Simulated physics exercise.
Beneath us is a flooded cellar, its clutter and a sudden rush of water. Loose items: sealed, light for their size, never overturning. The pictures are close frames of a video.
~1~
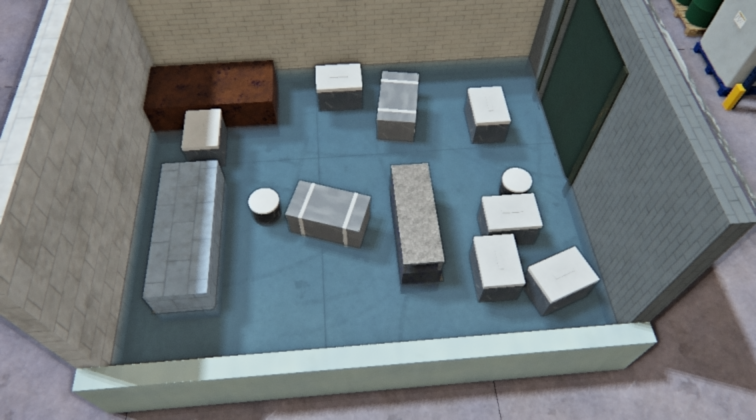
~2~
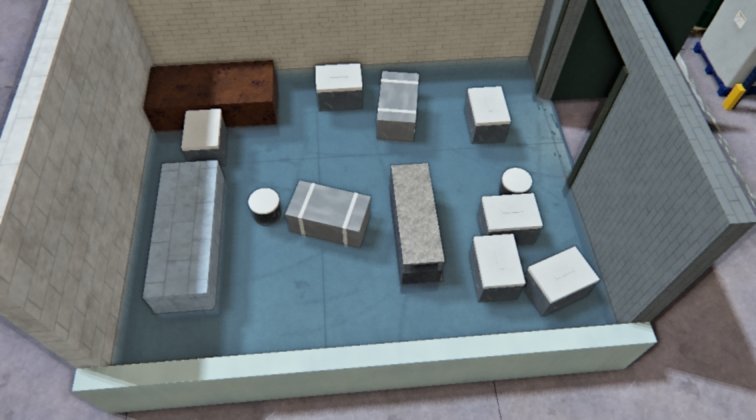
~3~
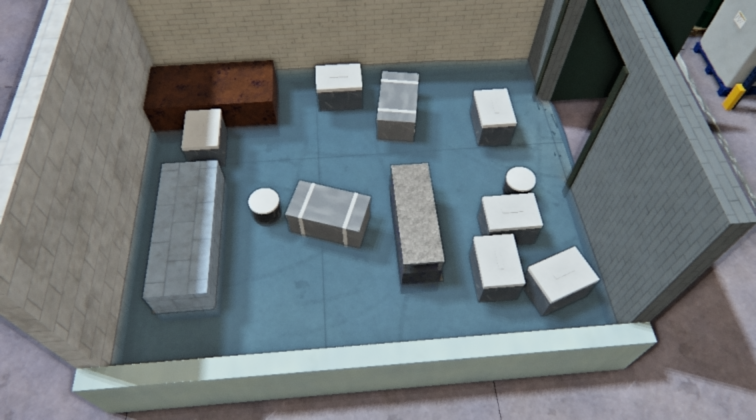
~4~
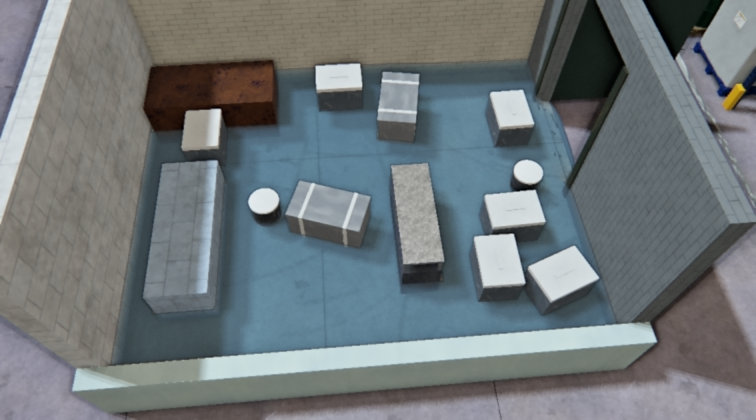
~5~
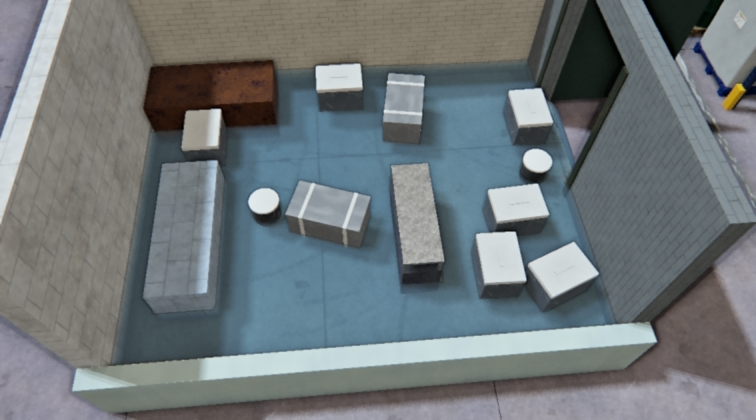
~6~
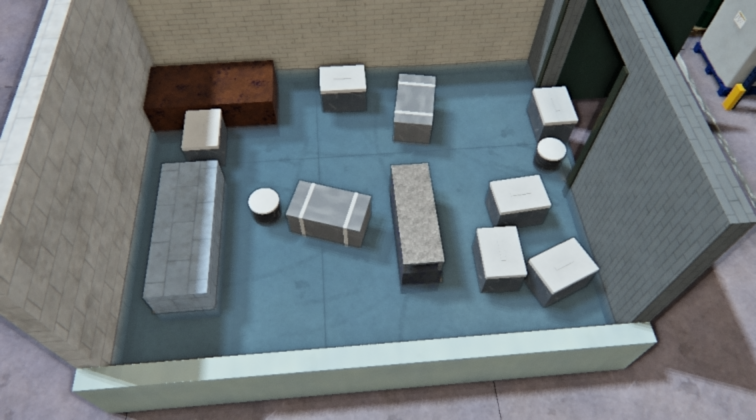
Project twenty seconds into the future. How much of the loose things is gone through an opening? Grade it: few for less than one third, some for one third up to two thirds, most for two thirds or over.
Grade: Most.
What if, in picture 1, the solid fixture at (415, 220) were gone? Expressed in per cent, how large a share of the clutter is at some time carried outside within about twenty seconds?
I'd put it at around 80 percent.
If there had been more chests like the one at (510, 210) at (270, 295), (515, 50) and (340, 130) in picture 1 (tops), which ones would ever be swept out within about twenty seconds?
Result list, first to last: Does not leave, leaves, leaves.
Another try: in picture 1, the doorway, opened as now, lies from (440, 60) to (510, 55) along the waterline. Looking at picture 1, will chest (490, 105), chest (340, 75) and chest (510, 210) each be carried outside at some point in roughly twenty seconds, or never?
Taken in that order, the answers are swept away, swept away, swept away.
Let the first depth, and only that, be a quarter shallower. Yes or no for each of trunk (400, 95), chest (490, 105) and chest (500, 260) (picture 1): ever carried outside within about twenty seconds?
As listed: Escaped, escaped, escaped.
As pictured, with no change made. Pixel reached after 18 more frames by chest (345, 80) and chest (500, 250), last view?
At about (511, 73) and (508, 137).
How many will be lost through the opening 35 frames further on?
The total is 7.
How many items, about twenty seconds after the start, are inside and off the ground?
That makes 3.
A moment on, 2 of 10 are out; 8 afloat.
Next, 4 of 10 are out; 6 afloat.
Later, 7 of 10 are out; 3 afloat.
In the end, 7 of 10 are out; 3 afloat.
